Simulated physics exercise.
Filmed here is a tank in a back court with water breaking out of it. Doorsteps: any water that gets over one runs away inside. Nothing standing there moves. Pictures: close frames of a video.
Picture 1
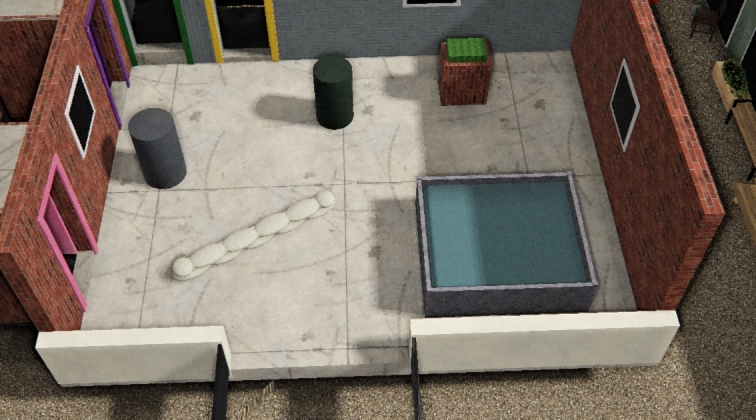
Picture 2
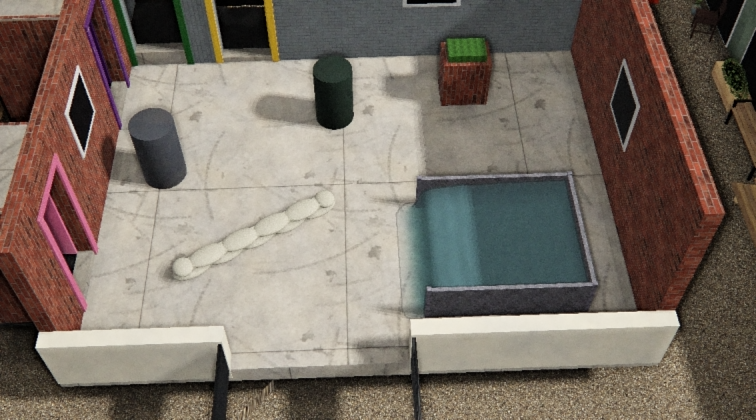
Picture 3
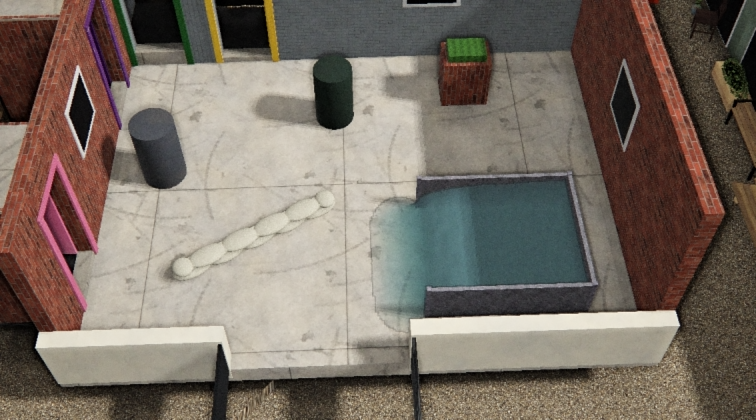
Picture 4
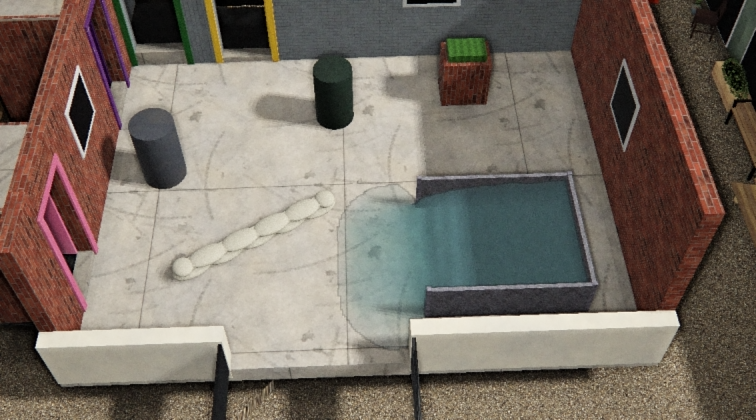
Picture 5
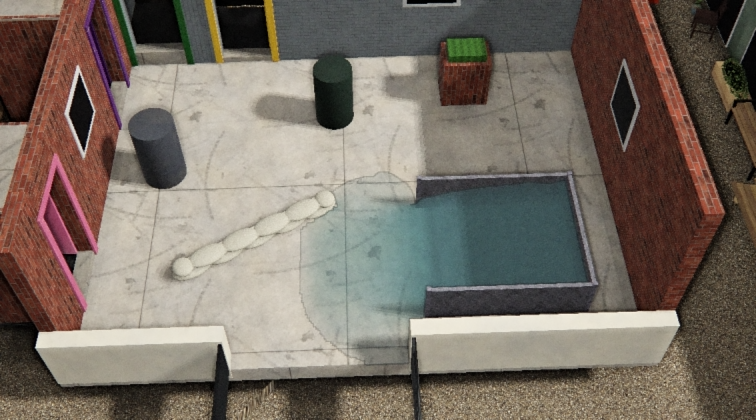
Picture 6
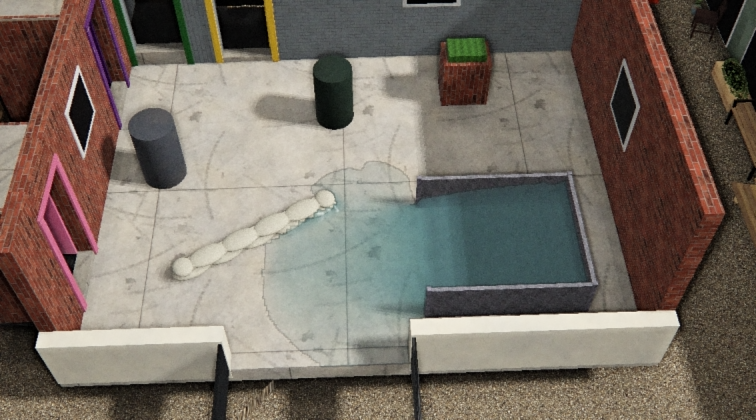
Water pouring from the open left side of a walled tank, spreading leftward across a pale courtyard floor to a white segmented barrier.
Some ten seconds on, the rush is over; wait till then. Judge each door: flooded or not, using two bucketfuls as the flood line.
The pink door is flooded. The purple door is not flooded. The green door is not flooded. The yellow door is not flooded.
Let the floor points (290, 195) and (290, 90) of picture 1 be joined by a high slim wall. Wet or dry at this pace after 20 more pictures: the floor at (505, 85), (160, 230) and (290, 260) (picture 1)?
In order: Untouched, soaked, soaked.
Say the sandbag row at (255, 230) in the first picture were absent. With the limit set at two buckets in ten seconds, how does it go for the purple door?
Without it, I'd expect the purple door to stay short of it.
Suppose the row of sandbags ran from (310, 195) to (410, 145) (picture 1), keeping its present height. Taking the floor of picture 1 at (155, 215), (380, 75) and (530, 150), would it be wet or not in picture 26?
Spot one: Drenched; spot two: Still bare; spot three: Still bare.
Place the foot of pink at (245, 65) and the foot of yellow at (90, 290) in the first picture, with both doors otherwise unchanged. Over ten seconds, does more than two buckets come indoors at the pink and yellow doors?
Pink: Undershoots; yellow: Overshoots.
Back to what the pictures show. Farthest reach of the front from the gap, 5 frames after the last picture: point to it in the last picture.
My guess is roughly (111, 304).
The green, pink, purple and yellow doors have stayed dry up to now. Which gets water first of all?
I say the pink-painted one.
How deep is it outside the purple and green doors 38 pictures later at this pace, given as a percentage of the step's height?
The first comes to about 60 percent, the second to about 60 percent.
A moment on, water covers 25 % of the floor; the pink door not reached, the purple door not reached, the green door not reached, the yellow door not reached.
Next, water covers 35 % of the floor; the pink door wet at the sill, nothing in, the purple door not reached, the green door not reached, the yellow door not reached.
Then, water covers 50 % of the floor; the pink door under two buckets in, the purple door not reached, the green door not reached, the yellow door wet at the sill, nothing in.
Later, water covers 60 % of the floor; the pink door far over two buckets in, the purple door wet at the sill, nothing in, the green door under two buckets in, the yellow door wet at the sill, nothing in.
In the end, water covers 80 % of the floor; the pink door far over two buckets in, the purple door wet at the sill, nothing in, the green door under two buckets in, the yellow door wet at the sill, nothing in.
